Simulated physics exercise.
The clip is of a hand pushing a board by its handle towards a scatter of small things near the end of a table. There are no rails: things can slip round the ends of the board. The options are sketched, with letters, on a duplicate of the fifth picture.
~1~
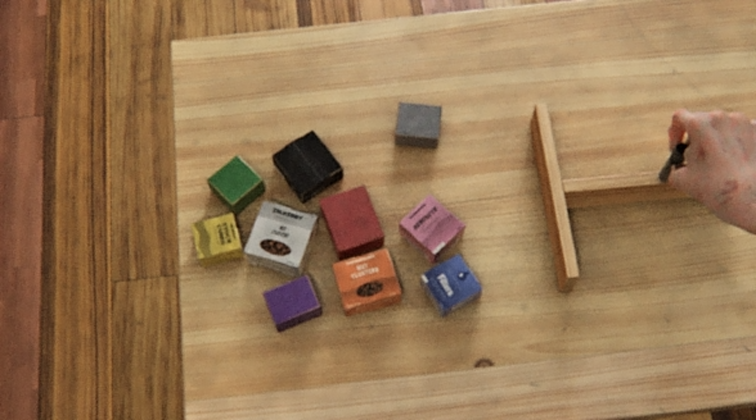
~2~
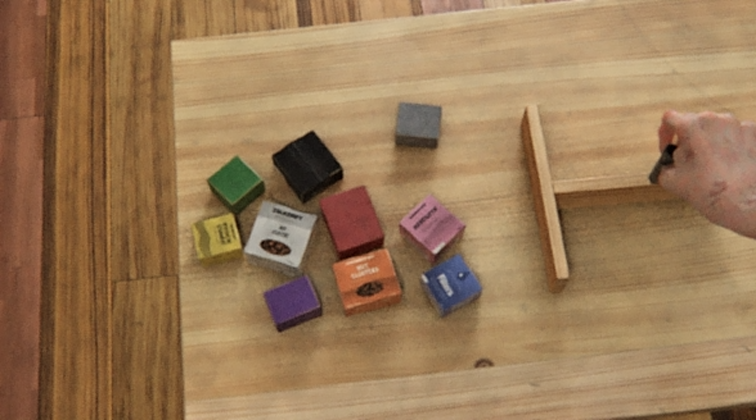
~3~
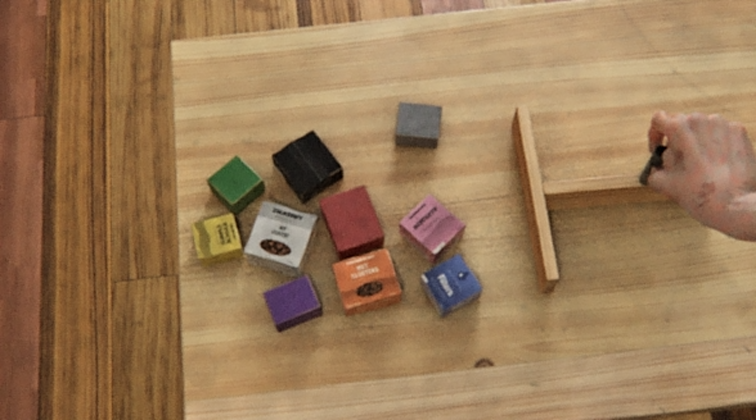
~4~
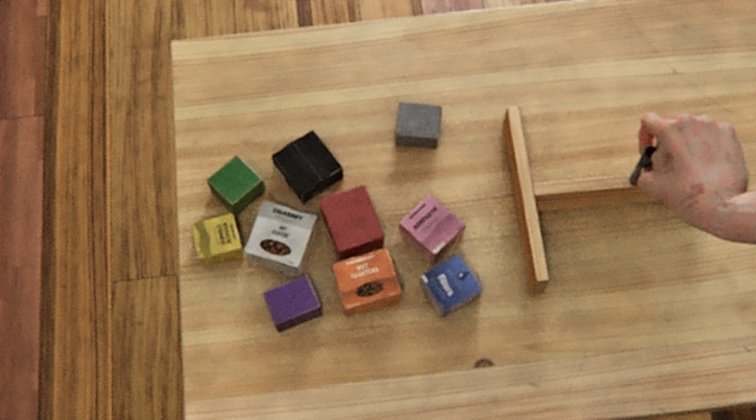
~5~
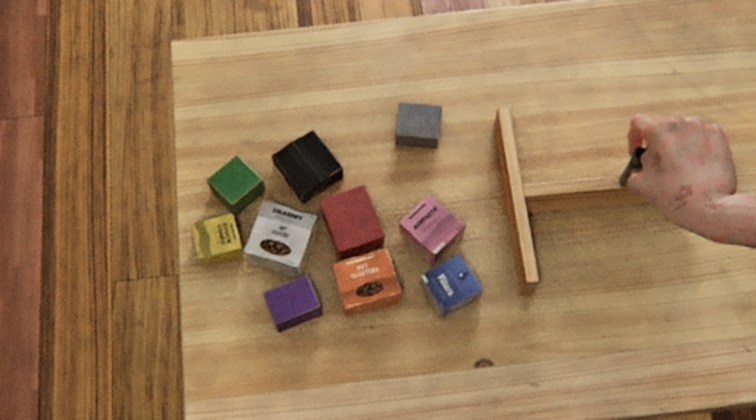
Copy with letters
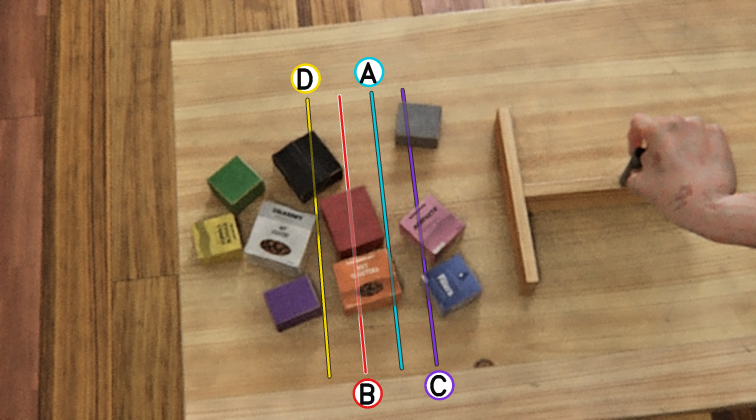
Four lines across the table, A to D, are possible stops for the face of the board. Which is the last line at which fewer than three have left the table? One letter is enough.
Stop at D.
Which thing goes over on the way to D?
The yellow packet goes over.
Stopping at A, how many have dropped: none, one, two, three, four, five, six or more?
The count is none.
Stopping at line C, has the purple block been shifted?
No.
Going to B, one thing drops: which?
The yellow packet goes over.
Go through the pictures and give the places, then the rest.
The first frame shows board (557, 187); purple block (292, 304); red block (352, 223).
The second frame shows board (547, 188); grey block (419, 126).
The third frame shows board (537, 189); green block (236, 185).
The fourth frame shows board (527, 190); black box (308, 166).
The fifth frame shows board (518, 191); blue box (451, 286); yellow packet (218, 240); purple block (292, 304).
On the marked copy, A at (386, 222); B at (352, 226); C at (419, 219); D at (318, 230).
Following D. Soon after the start, board (446, 199); grey block (405, 125); blue box (424, 282).
Later, board (373, 207); yellow packet (192, 241); purple block (245, 310).
In the end, board (321, 212); yellow packet over the edge; purple block (192, 315); one fallen.
As for the rest, A is within the limit but short; B is within the limit but short; C is within the limit but short.
